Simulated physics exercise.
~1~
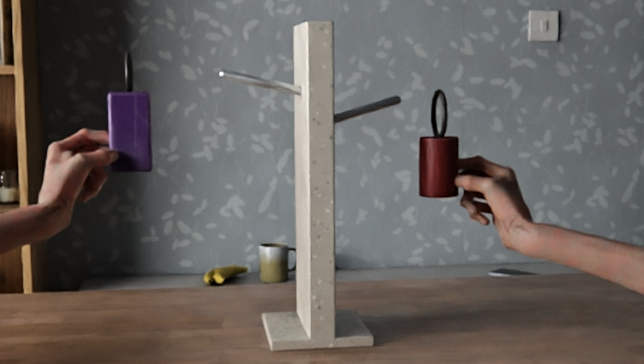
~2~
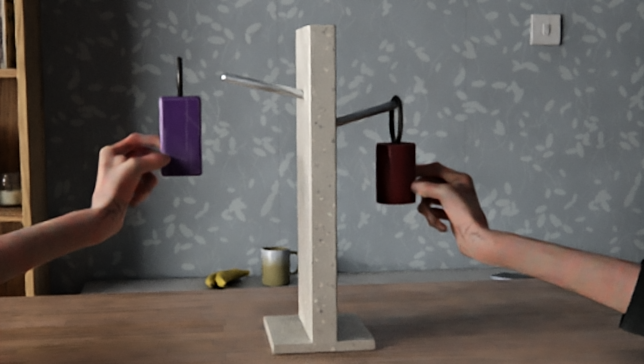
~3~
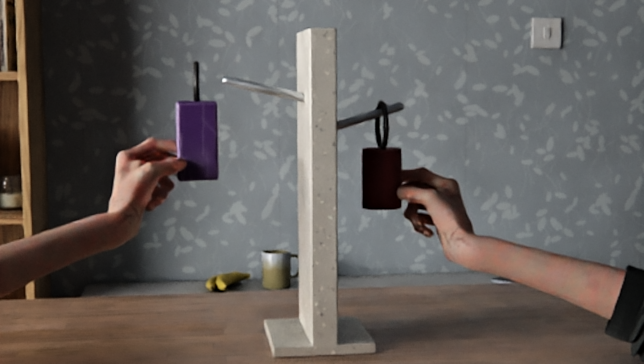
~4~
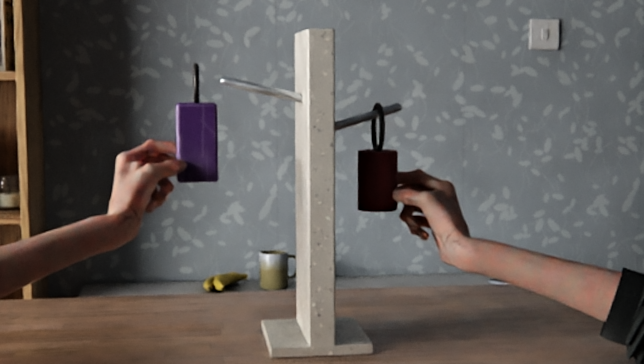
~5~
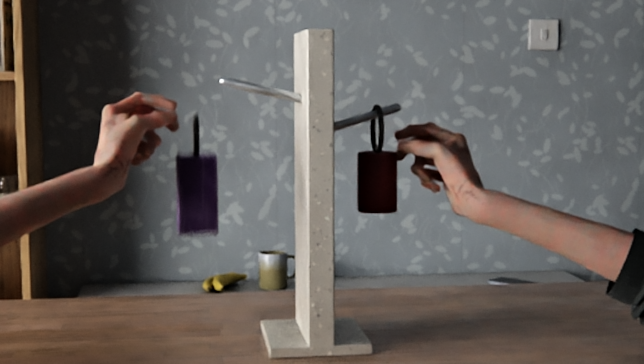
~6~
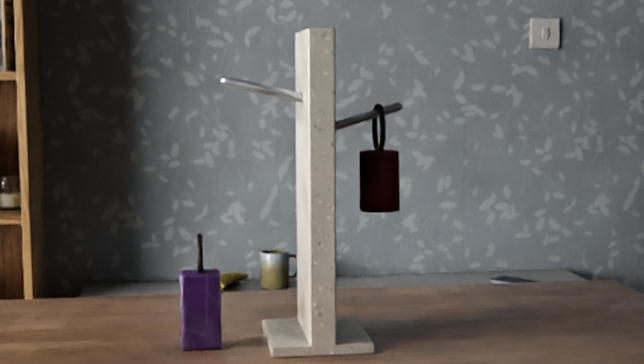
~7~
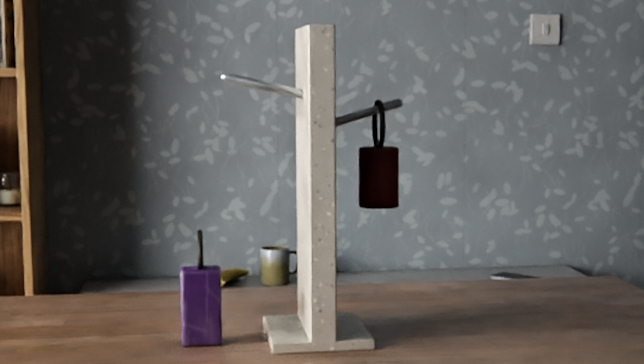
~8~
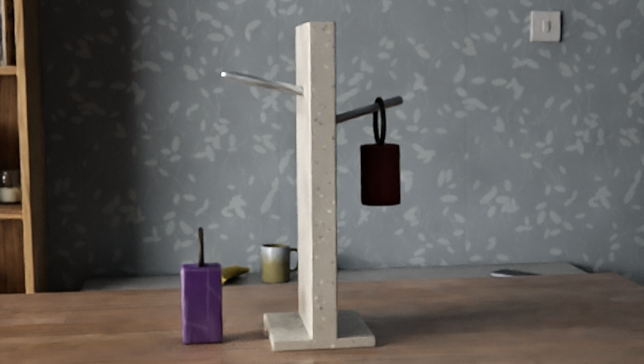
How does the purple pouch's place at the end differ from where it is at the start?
At the start it is held up in a hand at the far left, well above the table. At the end it stands on the table, lower down and farther right, nearer the peg stand.
